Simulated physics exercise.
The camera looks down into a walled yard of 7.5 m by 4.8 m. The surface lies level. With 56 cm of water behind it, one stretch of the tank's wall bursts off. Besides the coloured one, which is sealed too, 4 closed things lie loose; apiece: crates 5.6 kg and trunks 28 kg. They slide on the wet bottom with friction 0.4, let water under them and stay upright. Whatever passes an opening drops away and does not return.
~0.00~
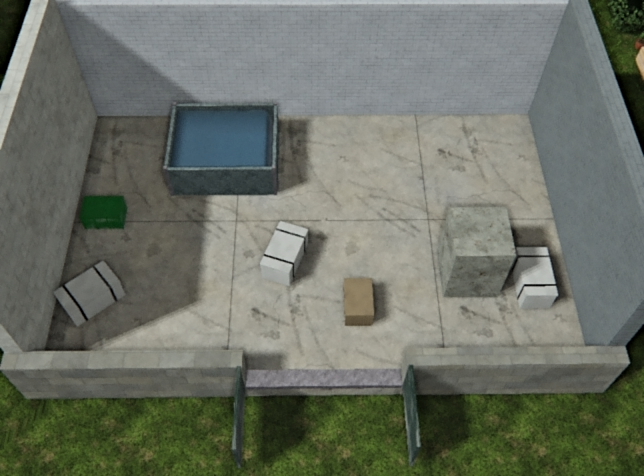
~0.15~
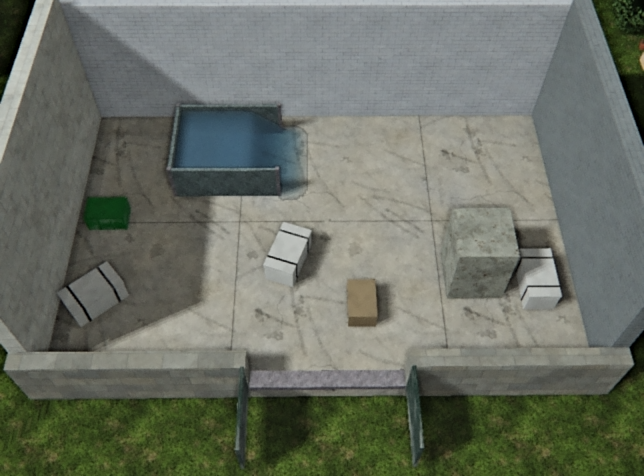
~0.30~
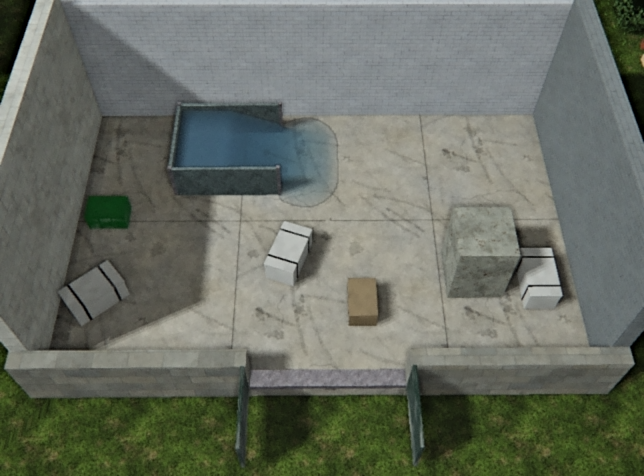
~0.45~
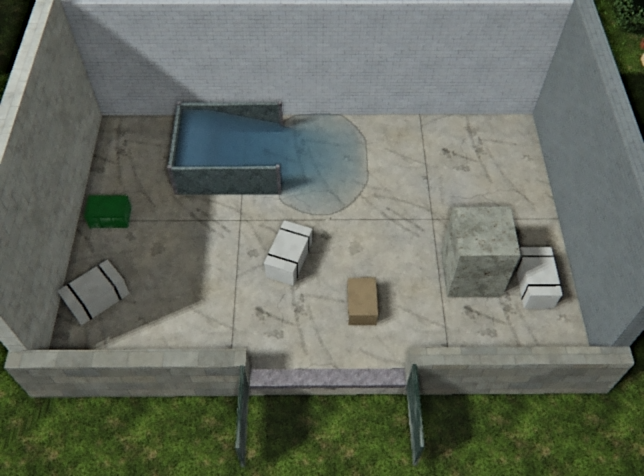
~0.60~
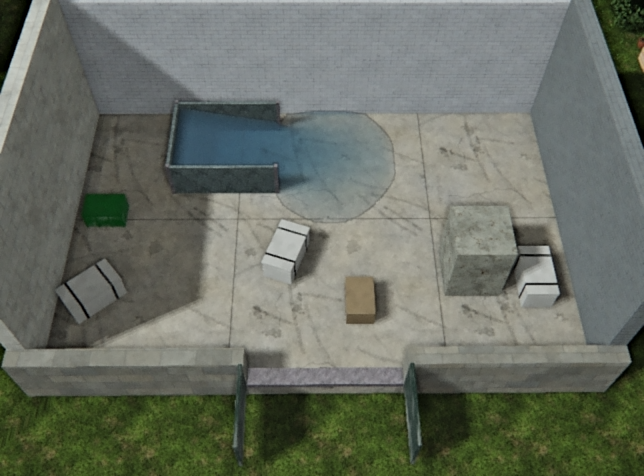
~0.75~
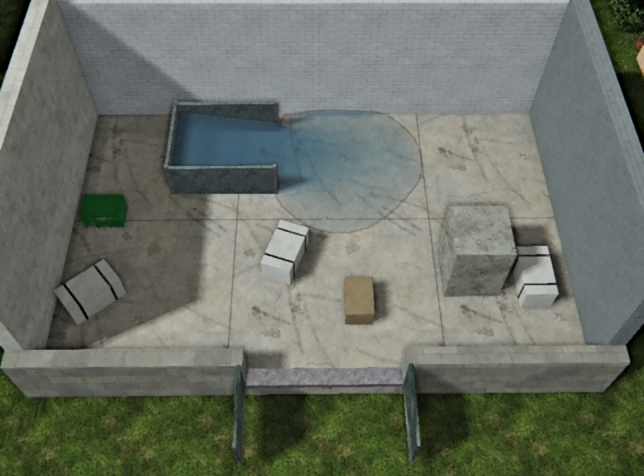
Water lies in a stone-sided tank at the back left of a walled yard, seen from high above the front wall. A green box sits at left, three white boxes with dark bands and a tan one are scattered about, and a big grey block stands at right. The tank's right side opens and water spreads rightward in a widening rounded sheet, while the boxes stay put and the camera wavers slightly.
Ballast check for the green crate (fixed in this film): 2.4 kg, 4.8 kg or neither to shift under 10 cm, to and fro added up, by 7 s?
Verdict: The smaller load will do.
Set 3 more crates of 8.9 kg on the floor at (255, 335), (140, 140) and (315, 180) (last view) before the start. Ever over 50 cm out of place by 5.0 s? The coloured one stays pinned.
In turn: Under, less, over.
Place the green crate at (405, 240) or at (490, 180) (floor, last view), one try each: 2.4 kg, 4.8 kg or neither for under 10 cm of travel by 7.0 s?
In turn: Neither holds; neither holds.
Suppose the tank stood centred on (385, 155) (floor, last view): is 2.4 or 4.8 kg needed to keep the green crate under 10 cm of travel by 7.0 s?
Then the smaller load will do.
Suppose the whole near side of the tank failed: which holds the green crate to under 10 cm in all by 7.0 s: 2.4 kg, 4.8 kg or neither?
In that case neither weight holds it.
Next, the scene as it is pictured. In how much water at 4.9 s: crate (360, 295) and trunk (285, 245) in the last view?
Roughly 1 and 0 cm.
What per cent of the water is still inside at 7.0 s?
Some 98 per cent remains.
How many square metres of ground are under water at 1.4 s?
Roughly 13 m2.
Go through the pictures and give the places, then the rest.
The first picture shows the green crate at (101, 207), on the bottom; 2.0 m2 under water; 0 of 5 have shifted.
The second picture shows the green crate at (105, 207) rests on the ground; water covers 2.7 m2; 0 of 5 have shifted.
The third picture shows the green crate at (106, 206), on the bottom; 3.6 m2 under water; 0 of 5 have shifted.
The fourth picture shows the green crate at (106, 206), on the bottom; 4.7 m2 under water; 0 of 5 have shifted.
The fifth picture shows the green crate at (103, 204) rests on the ground; water covers 5.9 m2; 0 of 5 have shifted.
The sixth picture shows the green crate at (102, 205), on the bottom; 7.0 m2 under water; 0 of 5 have shifted.
After 1.4 s the green crate would be 0 cm from its start with 2.4 kg and 0 cm from its start with 4.8 kg; 0 cm of water round it then.
After 3.1 s the green crate would be 0 cm from its start with 2.4 kg and 0 cm from its start with 4.8 kg; 0 cm of water round it then.
After 4.9 s the green crate would be 0 cm from its start with 2.4 kg and 0 cm from its start with 4.8 kg; 0 cm of water round it then.
After 7.0 s the green crate would be 0 cm from its start with 2.4 kg and 0 cm from its start with 4.8 kg; 0 cm of water round it then.
